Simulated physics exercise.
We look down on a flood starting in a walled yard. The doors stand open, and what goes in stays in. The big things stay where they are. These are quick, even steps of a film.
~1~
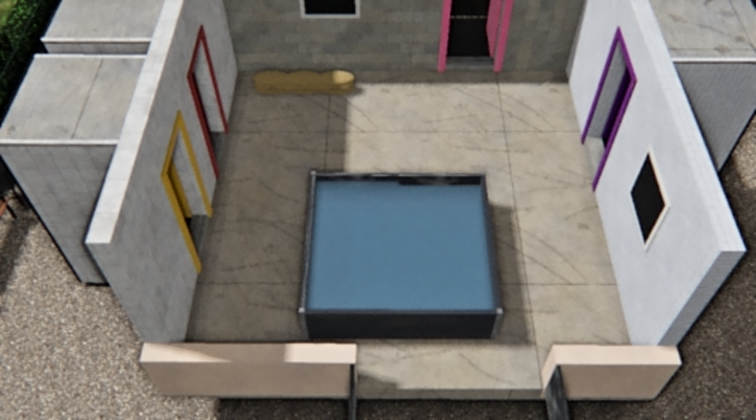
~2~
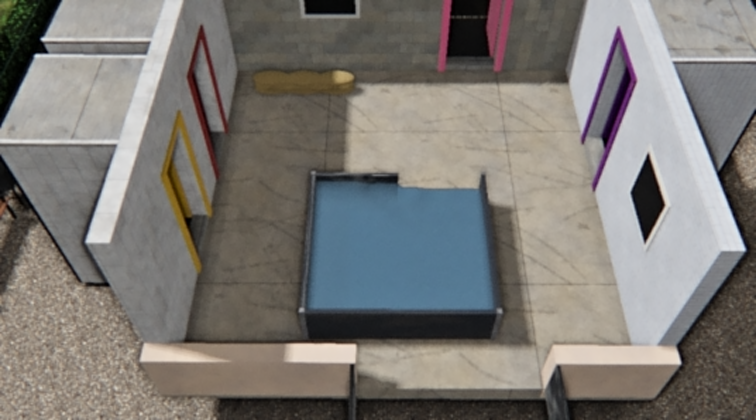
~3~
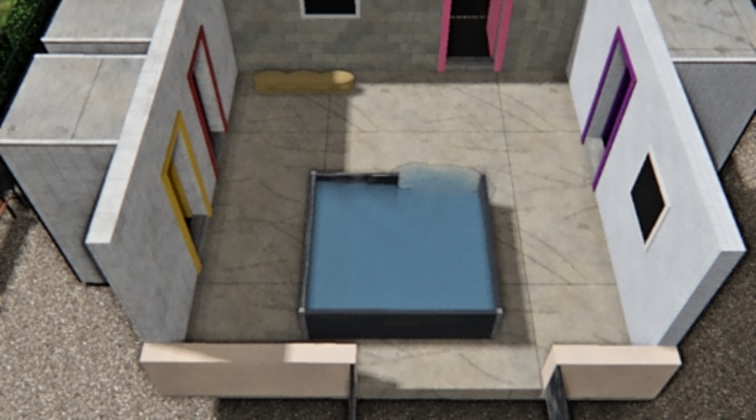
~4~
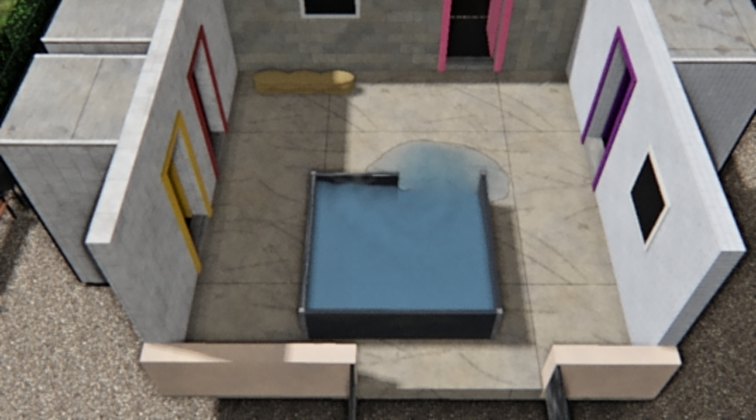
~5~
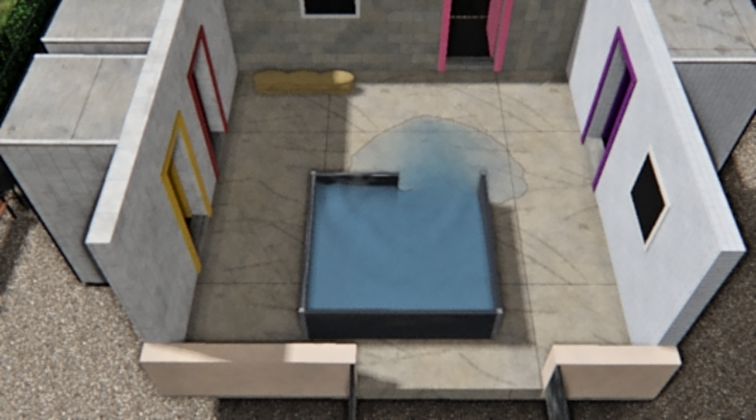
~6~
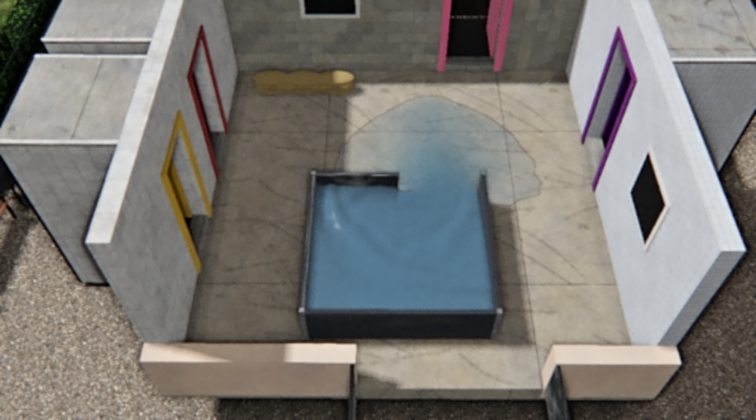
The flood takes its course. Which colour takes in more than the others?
The pink door.
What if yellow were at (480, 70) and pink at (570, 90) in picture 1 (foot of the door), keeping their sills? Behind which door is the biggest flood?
It is the yellow door.
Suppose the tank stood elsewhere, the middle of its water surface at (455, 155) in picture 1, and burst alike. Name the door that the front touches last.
The yellow-painted one.
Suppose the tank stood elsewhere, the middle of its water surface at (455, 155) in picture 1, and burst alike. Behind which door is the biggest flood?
It is the one in pink.
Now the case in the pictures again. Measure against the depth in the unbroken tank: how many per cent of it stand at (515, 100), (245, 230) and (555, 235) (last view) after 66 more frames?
About 14, 10 and 8 per cent.
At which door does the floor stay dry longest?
The yellow one.
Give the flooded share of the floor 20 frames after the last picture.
Some 45 per cent.
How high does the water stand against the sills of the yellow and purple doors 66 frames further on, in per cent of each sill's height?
Near 100 and 30 in a hundred.
A moment on, water covers 35 % of the floor; yellow door not reached, pink door a trickle in, red door not reached, purple door not reached.
Next, water covers 40 % of the floor; yellow door not reached, pink door some in, red door not reached, purple door wet at the sill, nothing in.
Then, water covers 45 % of the floor; yellow door not reached, pink door a lot in, red door wet at the sill, nothing in, purple door wet at the sill, nothing in.
Later, water covers 85 % of the floor; yellow door wet at the sill, nothing in, pink door a lot in, red door a trickle in, purple door wet at the sill, nothing in.
In the end, water covers 95 % of the floor; yellow door wet at the sill, nothing in, pink door a lot in, red door some in, purple door wet at the sill, nothing in; the pink door has let in the most.
